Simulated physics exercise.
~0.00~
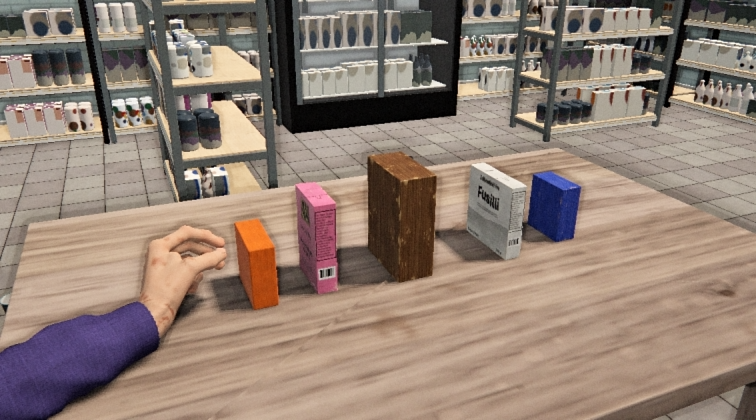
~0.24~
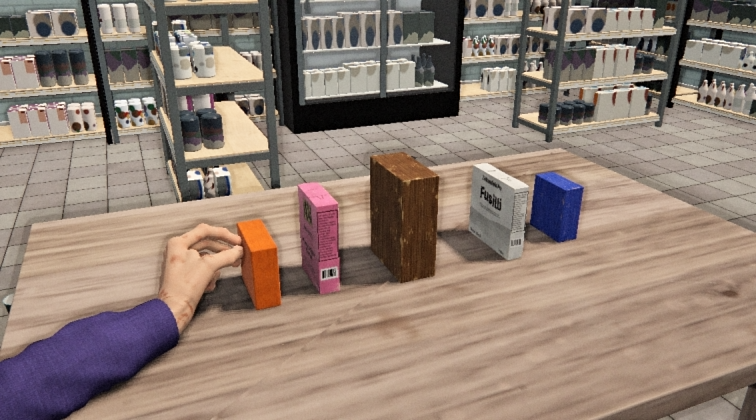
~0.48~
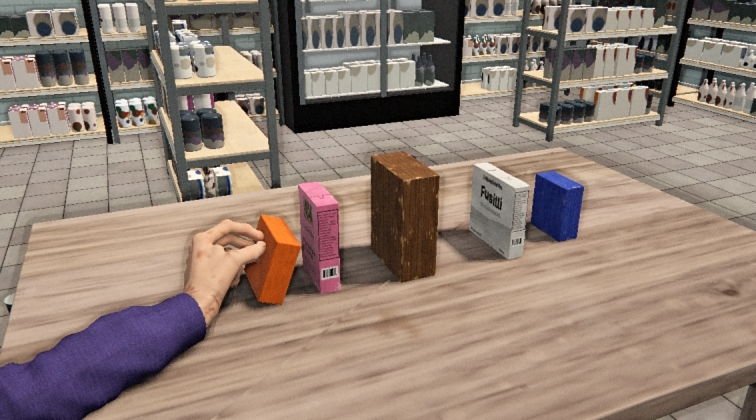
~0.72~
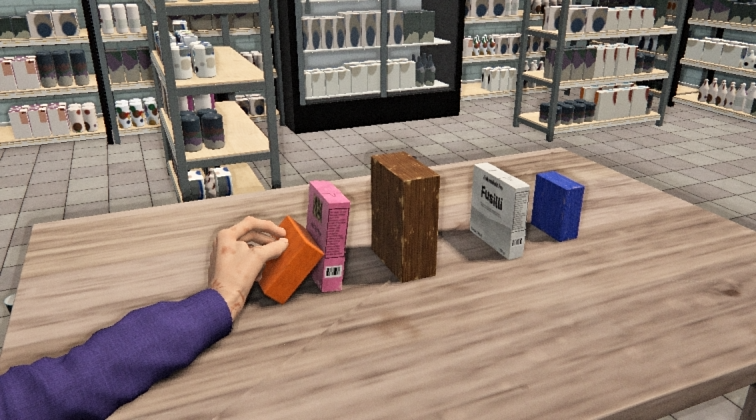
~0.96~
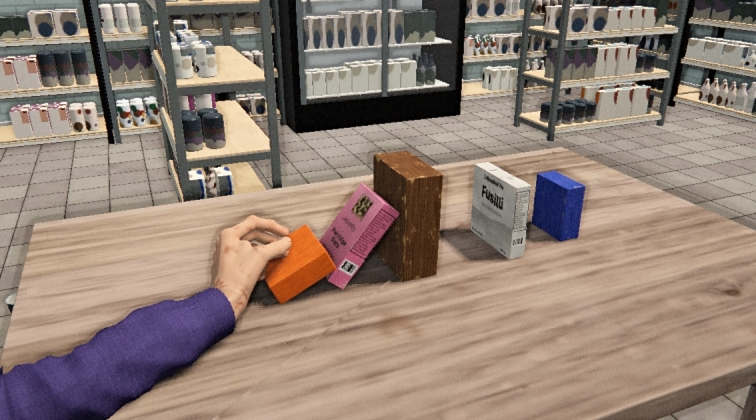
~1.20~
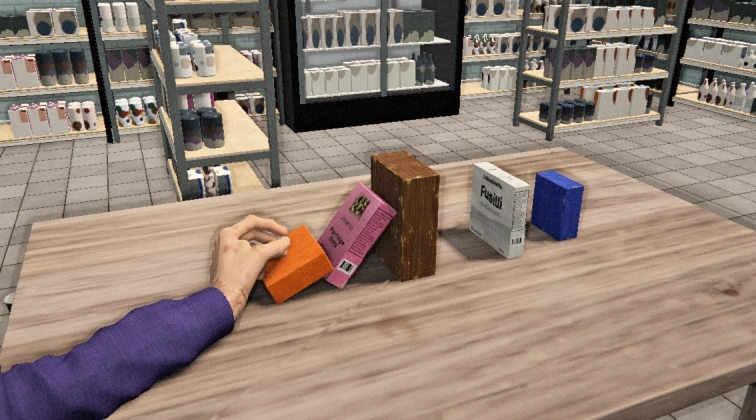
Orange block tipped rightward by a hand knocks a pink packet against a brown block, which stays standing with white and blue ones.
